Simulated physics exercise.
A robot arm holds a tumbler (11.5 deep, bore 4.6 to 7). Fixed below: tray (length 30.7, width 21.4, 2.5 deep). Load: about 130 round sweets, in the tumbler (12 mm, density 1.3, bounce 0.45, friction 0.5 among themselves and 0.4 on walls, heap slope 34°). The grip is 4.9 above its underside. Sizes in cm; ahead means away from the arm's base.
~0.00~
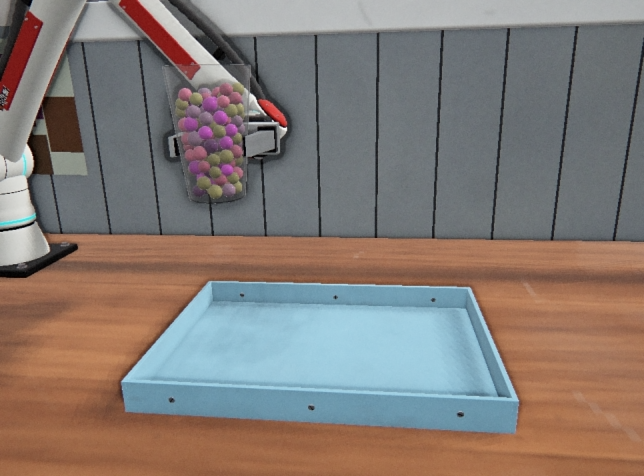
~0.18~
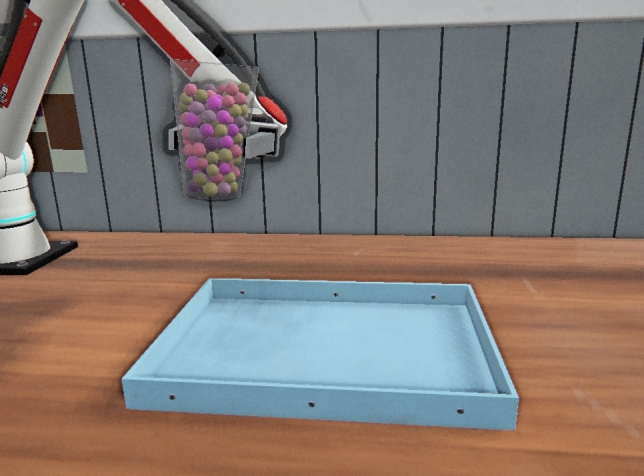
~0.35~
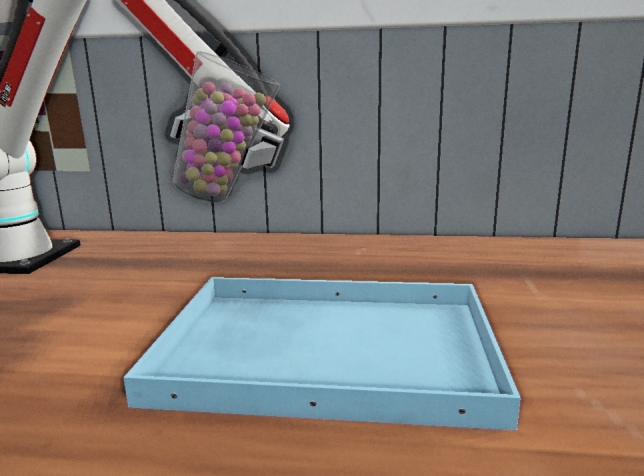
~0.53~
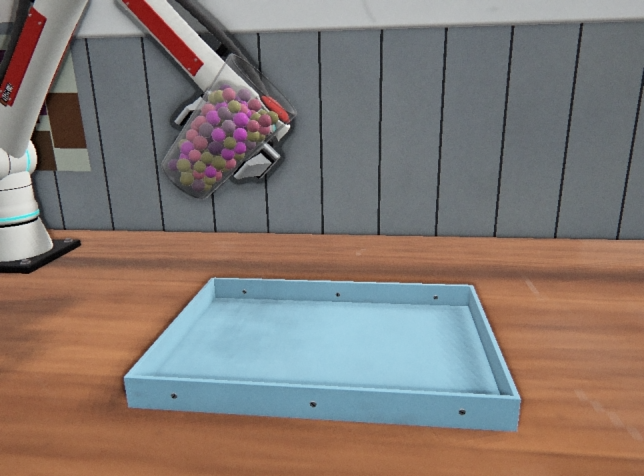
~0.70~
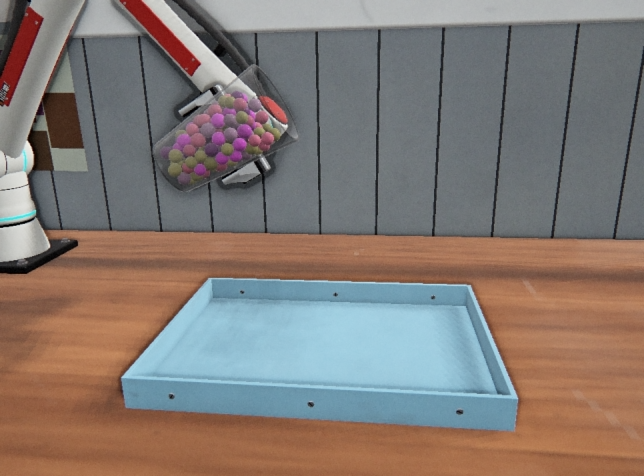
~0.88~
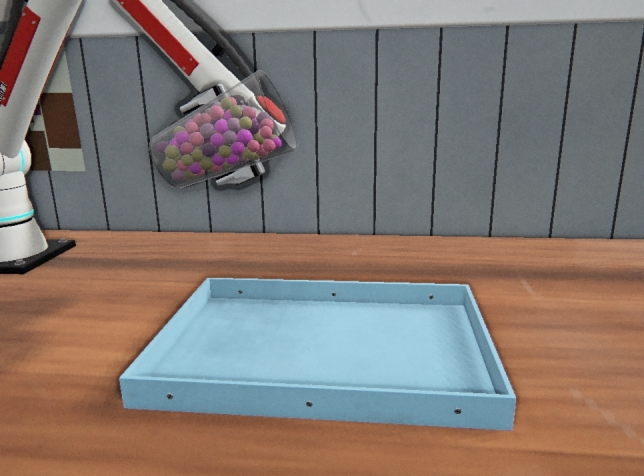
Clear tumbler of pink, purple and green balls tilting steadily to the right in a robot arm's gripper, above an empty blue tray.
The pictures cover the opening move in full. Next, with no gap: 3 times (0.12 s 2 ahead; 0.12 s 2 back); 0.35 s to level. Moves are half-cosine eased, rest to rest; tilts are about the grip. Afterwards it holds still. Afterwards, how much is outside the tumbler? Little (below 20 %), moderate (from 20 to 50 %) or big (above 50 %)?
Share outside the tumbler: Little (below 20 %).
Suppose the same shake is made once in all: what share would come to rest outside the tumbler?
In that case some 0 per cent.
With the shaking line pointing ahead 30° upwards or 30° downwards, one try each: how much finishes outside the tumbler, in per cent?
Some 10 and 5 per cent.
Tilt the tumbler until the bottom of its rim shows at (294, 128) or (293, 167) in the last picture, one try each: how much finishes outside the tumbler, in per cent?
Some 0 and 35 per cent.
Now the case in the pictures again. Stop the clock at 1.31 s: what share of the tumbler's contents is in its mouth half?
Some 55 per cent.
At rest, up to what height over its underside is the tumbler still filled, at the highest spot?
About 10.5 cm.
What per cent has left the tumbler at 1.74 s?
Near 5 per cent so far.
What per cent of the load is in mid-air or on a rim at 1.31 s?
Some 3 per cent.
By 1.31 s, tilted 67° forward, highest piece 23 above the table; 122 in the tumbler, 2 in the tray, 4 in flight or on a rim.
By 1.74 s, tilted 45° forward, highest piece 25 above the table; 119 in the tumbler, 9 in the tray.
By 2.15 s, level, highest piece 26 above the table; 117 in the tumbler, 11 in the tray.
By 3.20 s, level, highest piece 26 above the table; 117 in the tumbler, 11 in the tray.
Final count, 117 in the tumbler, 11 in the tray. That is 9 % outside the tumbler.
